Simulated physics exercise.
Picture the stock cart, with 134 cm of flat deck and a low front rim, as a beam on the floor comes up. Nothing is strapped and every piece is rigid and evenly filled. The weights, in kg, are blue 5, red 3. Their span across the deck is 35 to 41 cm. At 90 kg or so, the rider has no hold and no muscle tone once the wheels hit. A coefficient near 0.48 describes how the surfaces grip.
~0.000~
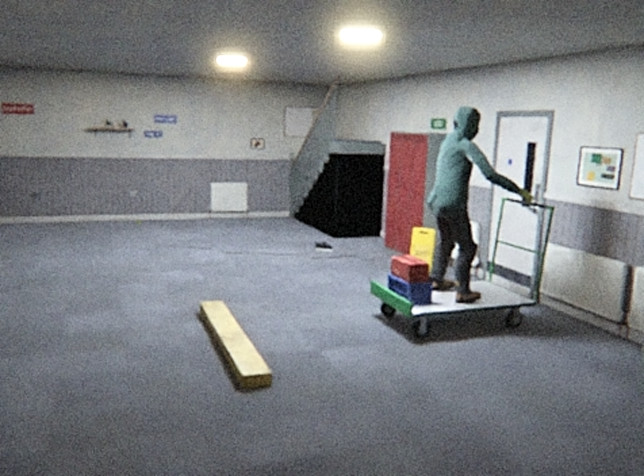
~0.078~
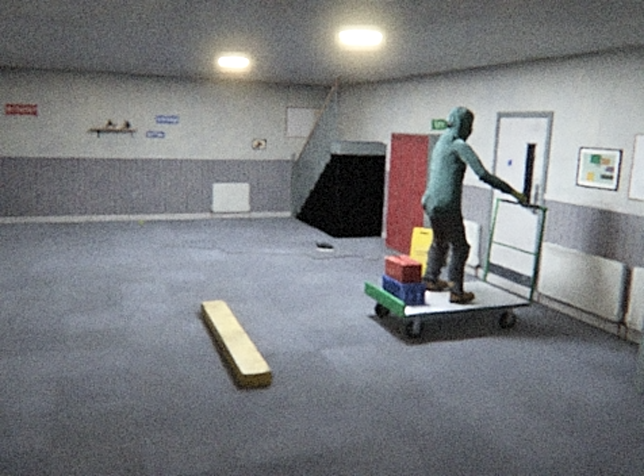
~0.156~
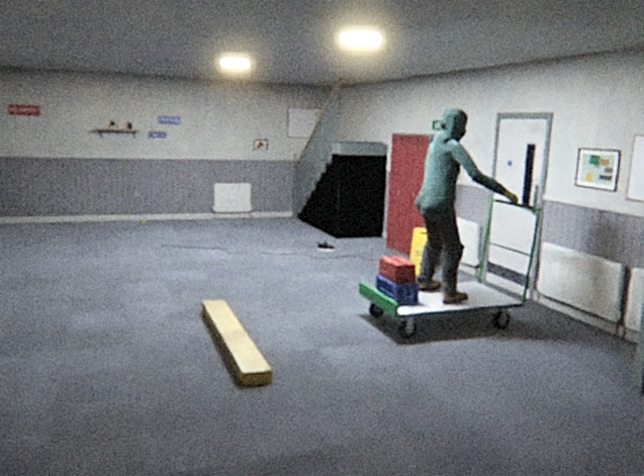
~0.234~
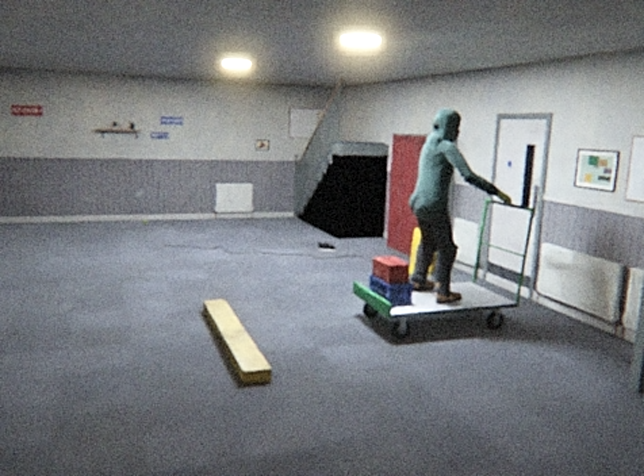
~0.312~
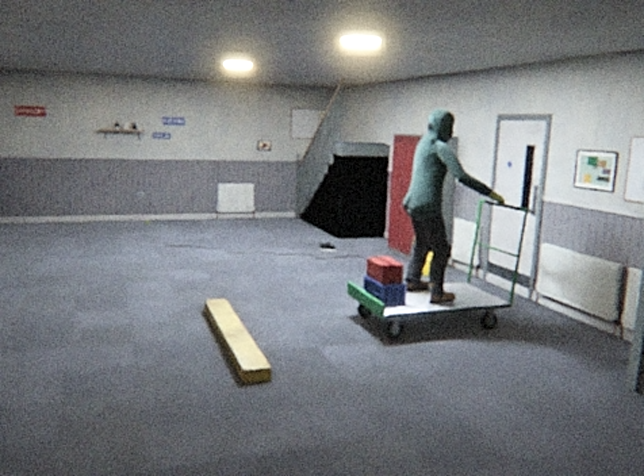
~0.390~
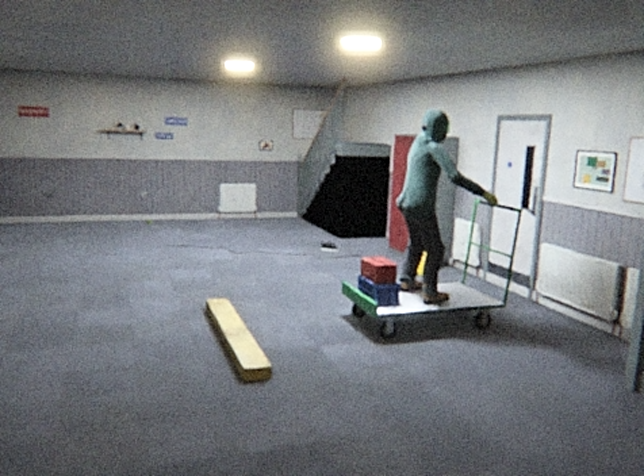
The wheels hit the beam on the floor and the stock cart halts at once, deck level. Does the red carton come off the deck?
No.
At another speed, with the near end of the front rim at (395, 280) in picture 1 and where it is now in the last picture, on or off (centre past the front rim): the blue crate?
Blue: Still aboard.
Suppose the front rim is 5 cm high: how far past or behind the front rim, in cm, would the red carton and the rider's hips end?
So the red one ends 0 cm short of the rim, and the hips end 10 cm short of it.
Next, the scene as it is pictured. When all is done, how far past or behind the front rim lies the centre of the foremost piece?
Its centre ends up near 10 cm behind the front rim.
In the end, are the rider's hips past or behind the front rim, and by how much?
The hips end up about 20 cm behind the front rim.
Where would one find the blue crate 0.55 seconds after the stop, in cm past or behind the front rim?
About 15 cm behind the rim.
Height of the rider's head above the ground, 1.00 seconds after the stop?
About 80 cm above the ground.
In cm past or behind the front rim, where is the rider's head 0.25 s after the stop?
Position: Approx. 50 cm behind the front rim.
After 1.81 s the deck stops.
After 2.36 s the red carton is 10 cm behind the rim, tilted 0°, near (248, 277) in the last picture's view.
After 2.81 s the red carton is 9 cm behind the rim, tilted 0°, near (246, 277) in the last picture's view.
Final state at 3.0 s, nothing is past the rim; behind it, blue crate, red carton and the rider's hips.
